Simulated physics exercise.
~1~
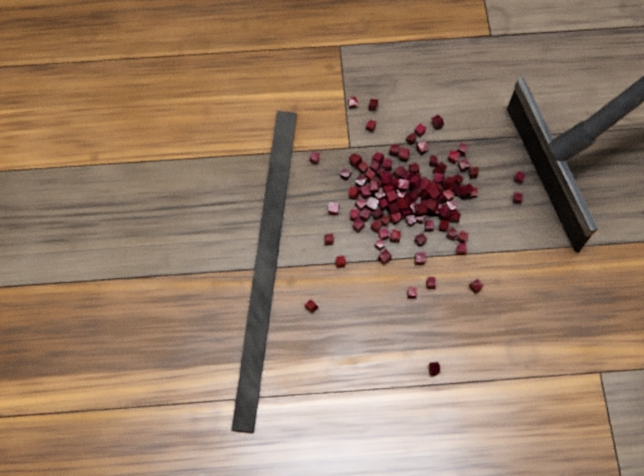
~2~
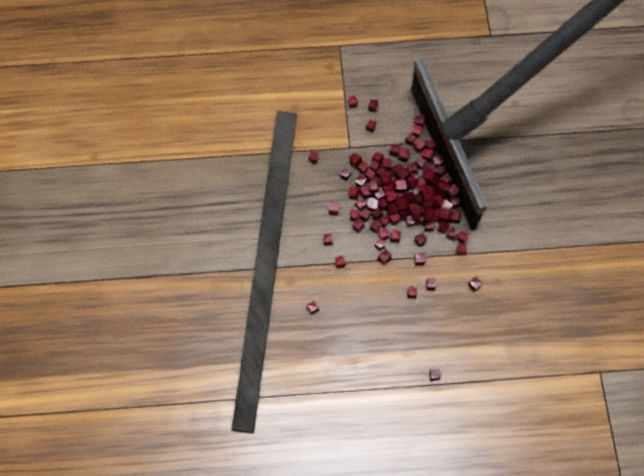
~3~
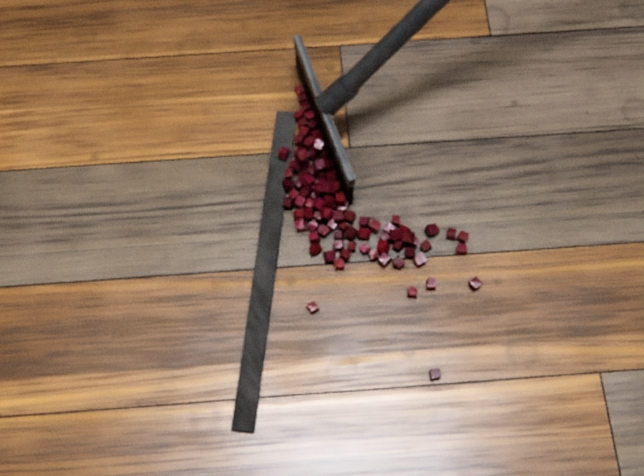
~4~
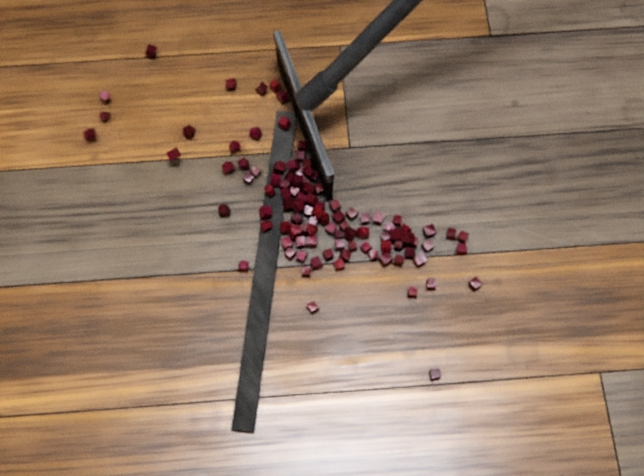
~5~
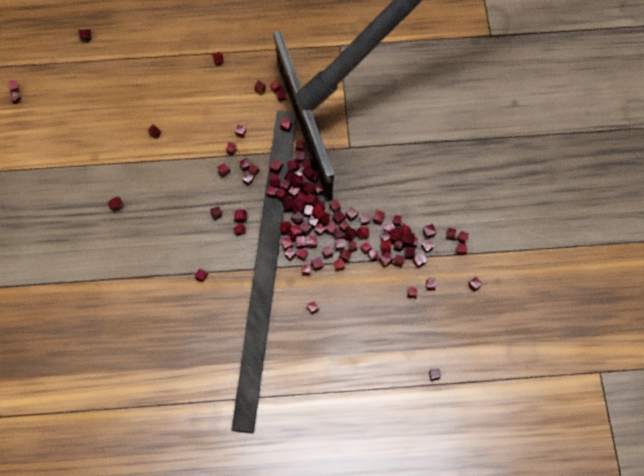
A loose pile of small dark red cubes lies on a wood plank floor of orange-brown and grey boards, seen from above by a still camera. Left of it a narrow dark grey strip stays fixed, running nearly up and down, while a squeegee with a dark handle stands at the right. The blade sweeps left into the pile, pushing many cubes against the upper part of the strip. Several then scatter past it to the left. The blade stops across the strip's top end, with most cubes still bunched to the right and a few strays lower down.
